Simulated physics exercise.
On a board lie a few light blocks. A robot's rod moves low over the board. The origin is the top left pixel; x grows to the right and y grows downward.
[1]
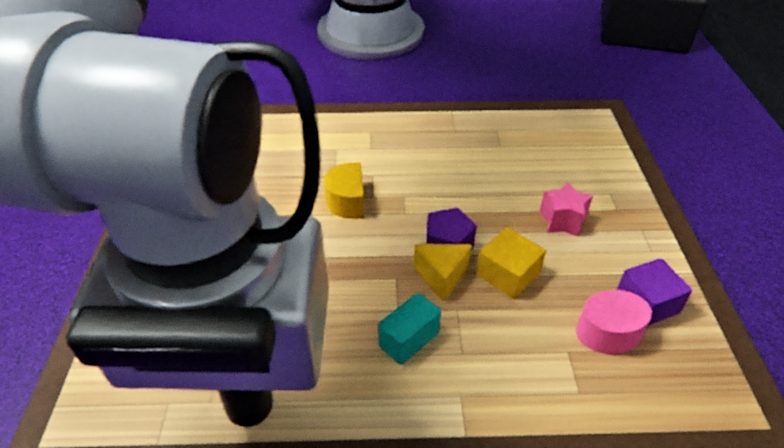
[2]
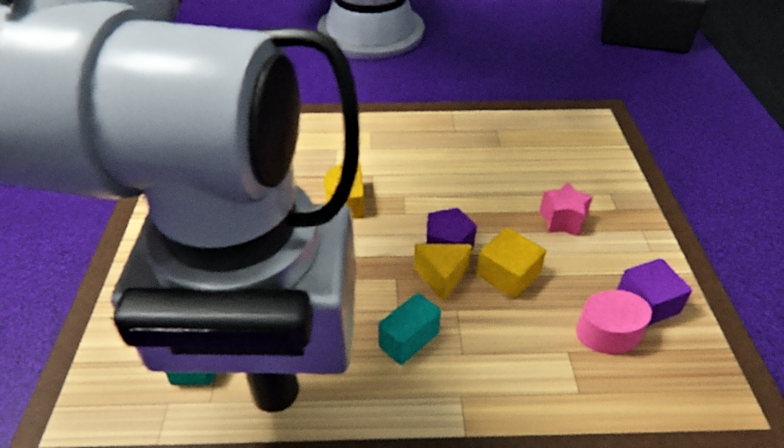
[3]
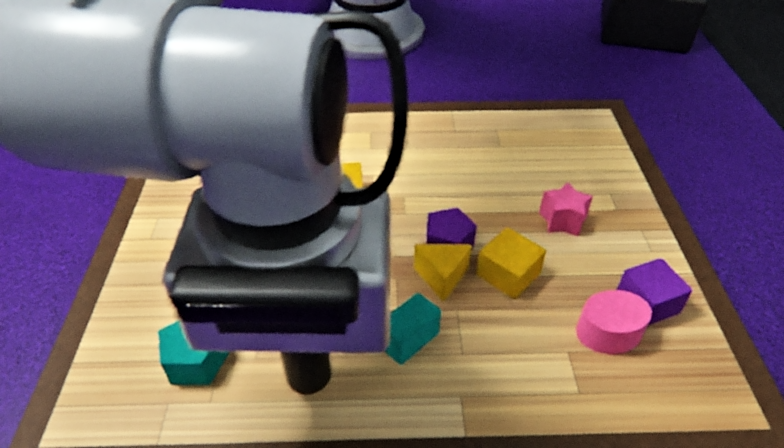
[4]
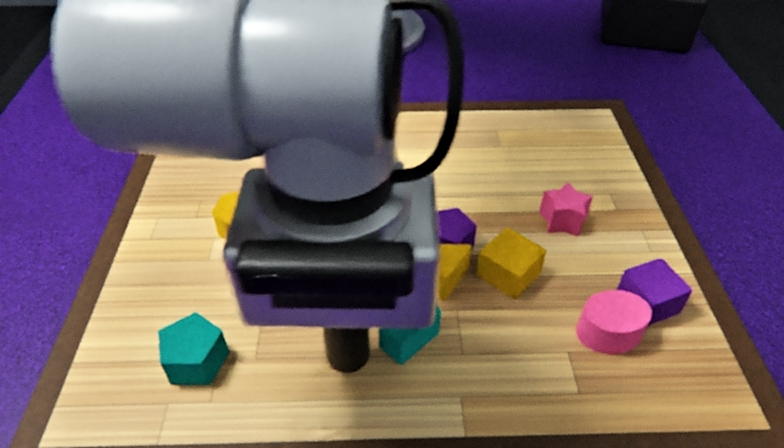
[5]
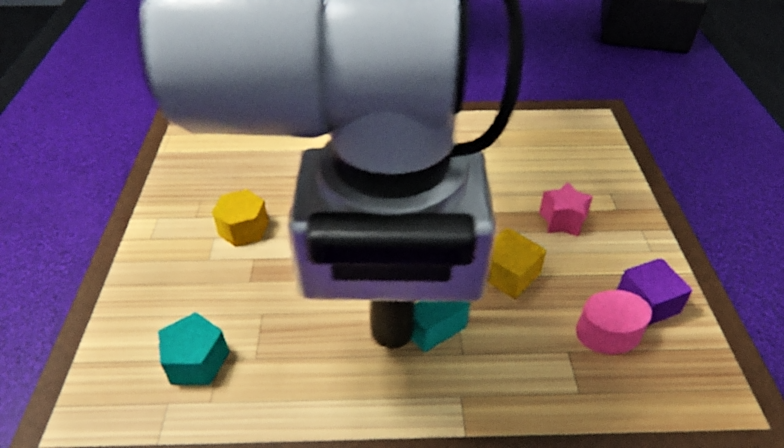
A grey robot arm with a black rod moves low over a wooden board of scattered coloured blocks, sliding rightward from the left side and uncovering a turquoise block behind it. The rod then meets the turquoise oblong block near the middle and nudges it slightly right, while the arm hides the yellow three-sided block.
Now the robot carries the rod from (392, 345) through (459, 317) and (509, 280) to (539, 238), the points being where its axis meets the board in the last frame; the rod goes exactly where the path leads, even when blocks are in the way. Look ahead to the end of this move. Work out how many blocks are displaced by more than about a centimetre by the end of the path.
It should be three or more, as far as I can tell.
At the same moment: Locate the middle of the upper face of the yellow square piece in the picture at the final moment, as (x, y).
Top centre: (579, 204).
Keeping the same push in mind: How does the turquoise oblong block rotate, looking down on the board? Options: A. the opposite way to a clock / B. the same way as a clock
It's B.
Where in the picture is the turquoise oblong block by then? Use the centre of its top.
It is at (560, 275).
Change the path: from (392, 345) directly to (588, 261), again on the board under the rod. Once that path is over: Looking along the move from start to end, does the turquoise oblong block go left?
No, that is not what happens.
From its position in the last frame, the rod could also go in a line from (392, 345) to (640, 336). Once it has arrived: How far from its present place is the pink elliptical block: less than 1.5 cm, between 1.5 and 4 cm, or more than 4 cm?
I'd go with over 4 cm for this block.
The first path, step by step. One third of the way, rod at (461, 303); turquoise oblong block at (509, 286), turned 20° clockwise; yellow square piece at (520, 248), turned 20° anticlockwise.
Two thirds of the way, rod at (512, 266); turquoise oblong block at (558, 277), turned 75° clockwise; yellow square piece at (539, 233), turned 15° anticlockwise.
At the end, rod at (543, 224); turquoise oblong block at (558, 277), turned 75° clockwise; yellow three-sided block not moved; yellow square piece at (579, 204), turned 25° clockwise; pink star at (595, 179), turned 35° anticlockwise.
